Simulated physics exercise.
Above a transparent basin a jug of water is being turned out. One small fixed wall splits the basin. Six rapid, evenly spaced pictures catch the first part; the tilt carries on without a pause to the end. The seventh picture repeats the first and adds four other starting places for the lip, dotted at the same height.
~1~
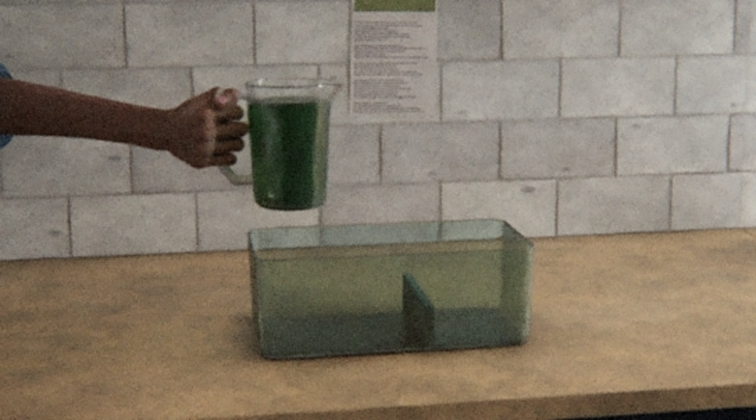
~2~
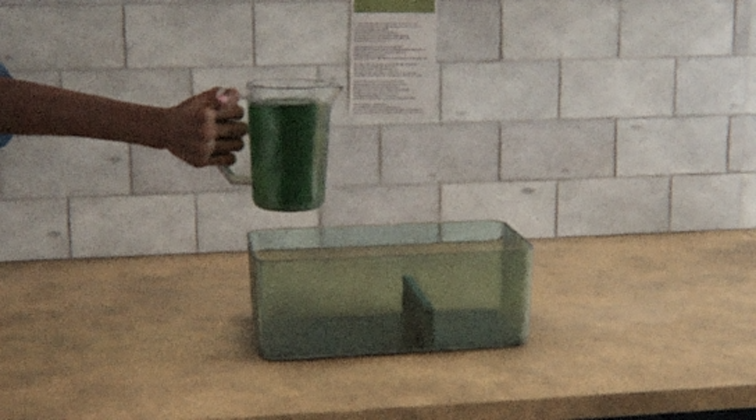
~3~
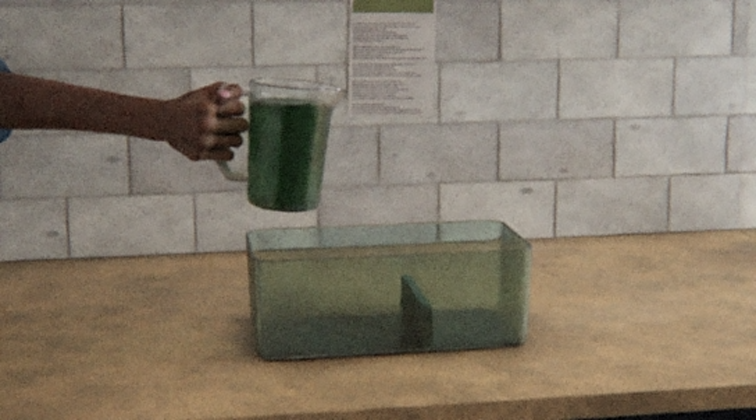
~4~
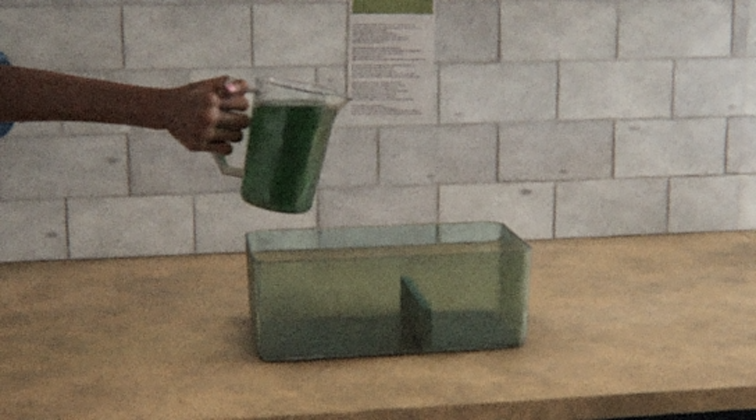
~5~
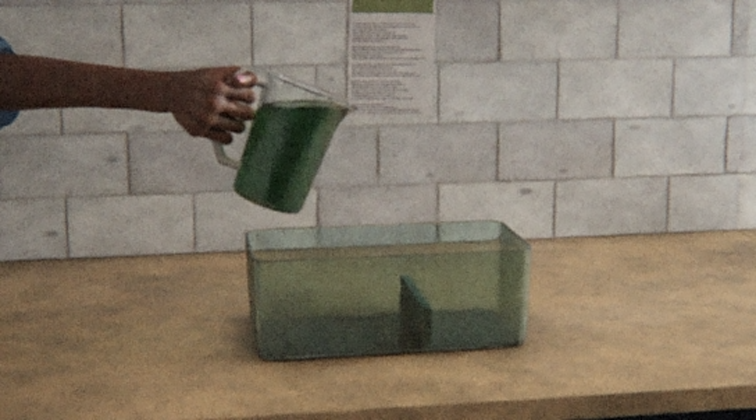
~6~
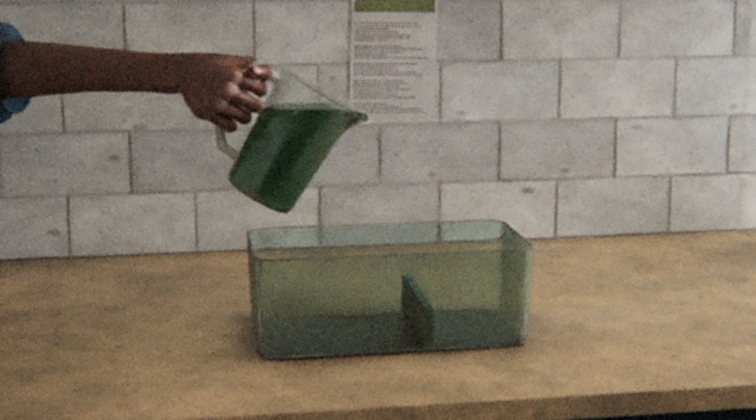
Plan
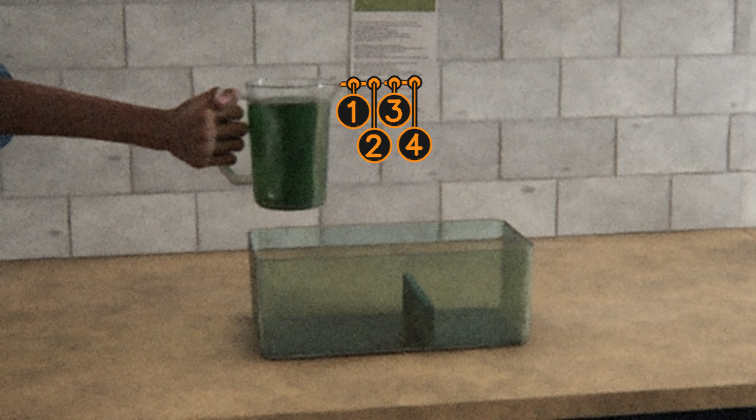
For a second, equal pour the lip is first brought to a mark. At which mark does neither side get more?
1 is best.
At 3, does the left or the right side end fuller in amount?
The right one.
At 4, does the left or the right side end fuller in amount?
The right one.
On the marked copy, 1 at (353, 83); 2 at (374, 83); 3 at (394, 82); 4 at (414, 82).
If 1 is chosen, about 51 % ends left of the wall and 48 % right of it.
If 2 is chosen, about 20 % ends left of the wall and 79 % right of it.
If 3 is chosen, about 5 % ends left of the wall and 93 % right of it.
If 4 is chosen, about 18 % ends left of the wall and 79 % right of it; 3 % is lost outside.
